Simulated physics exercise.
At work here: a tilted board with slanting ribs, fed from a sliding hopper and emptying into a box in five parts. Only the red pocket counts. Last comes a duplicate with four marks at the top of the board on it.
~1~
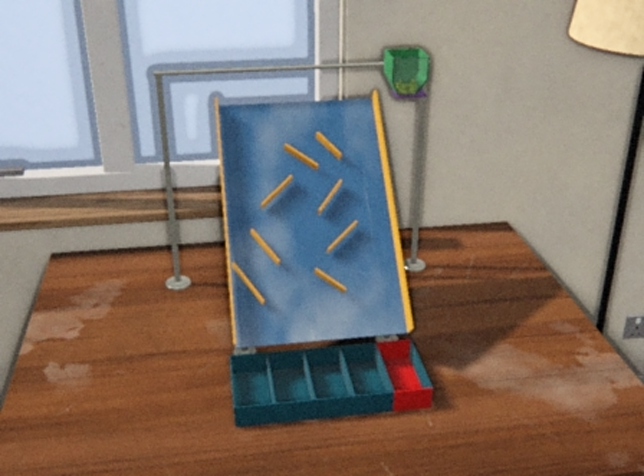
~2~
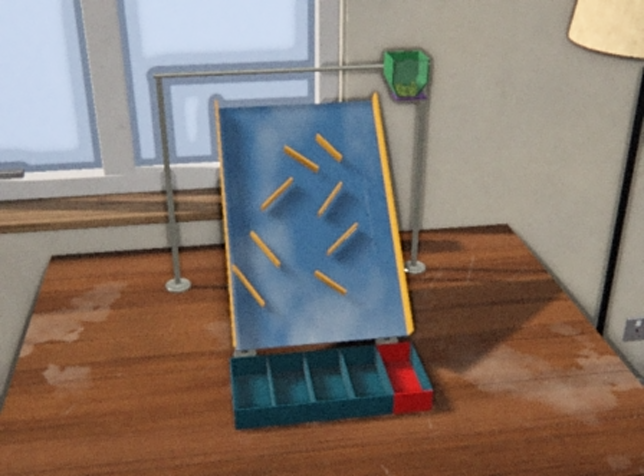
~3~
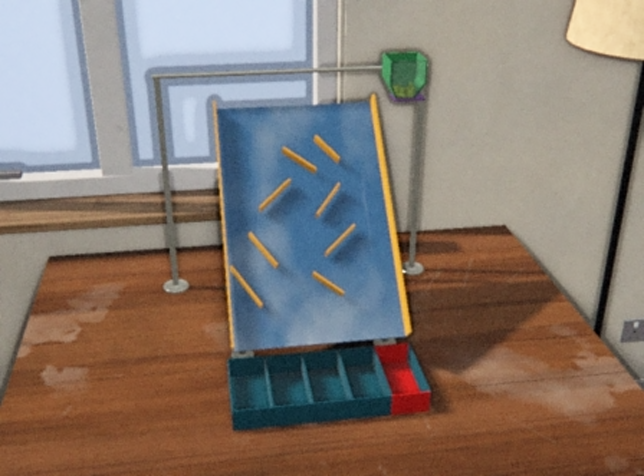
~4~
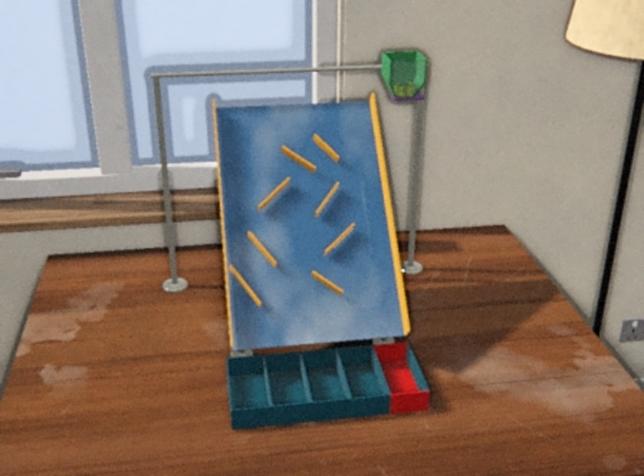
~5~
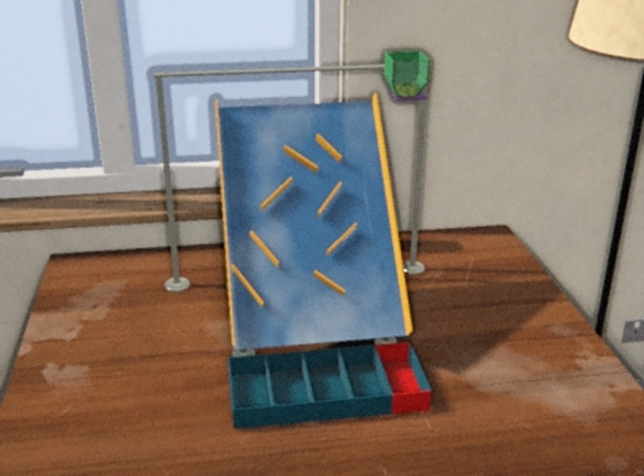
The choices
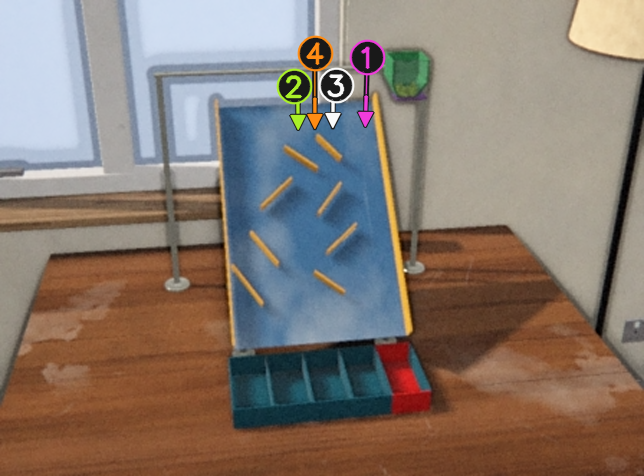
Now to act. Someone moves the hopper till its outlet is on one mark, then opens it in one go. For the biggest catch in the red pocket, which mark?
3 beats the others.
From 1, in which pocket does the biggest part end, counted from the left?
The fifth.
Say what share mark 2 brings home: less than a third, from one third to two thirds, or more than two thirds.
Less than a third.
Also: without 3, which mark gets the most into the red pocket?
That is mark 1.
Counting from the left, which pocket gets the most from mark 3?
It is the fifth one.
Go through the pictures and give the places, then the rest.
In the first picture, hopper at (403, 88), dried peas, door shut.
In the second picture, ribs (285, 146) to (318, 168), (317, 134) to (341, 157), (262, 207) to (292, 178).
In the third picture, ribs (317, 214) to (339, 183), (250, 233) to (277, 265), (327, 252) to (355, 224).
In the fourth picture, ribs (230, 265) to (261, 304), (313, 271) to (343, 292).
In the fifth picture, red pocket at (411, 401), number 5 of 5 from the left.
On the marked copy, mark 1 meets the board at (365, 121); mark 2 meets the board at (298, 124); mark 3 meets the board at (332, 122); mark 4 meets the board at (314, 123).
For mark 1, about two thirds in the red pocket, about a quarter in other pockets, a stray few outside the box.
For mark 2, about a quarter in the red pocket, most in other pockets.
For mark 3, nearly all in the red pocket, a stray few in other pockets, a small part outside the box.
For mark 4, about half in the red pocket, about half in other pockets, a stray few outside the box.
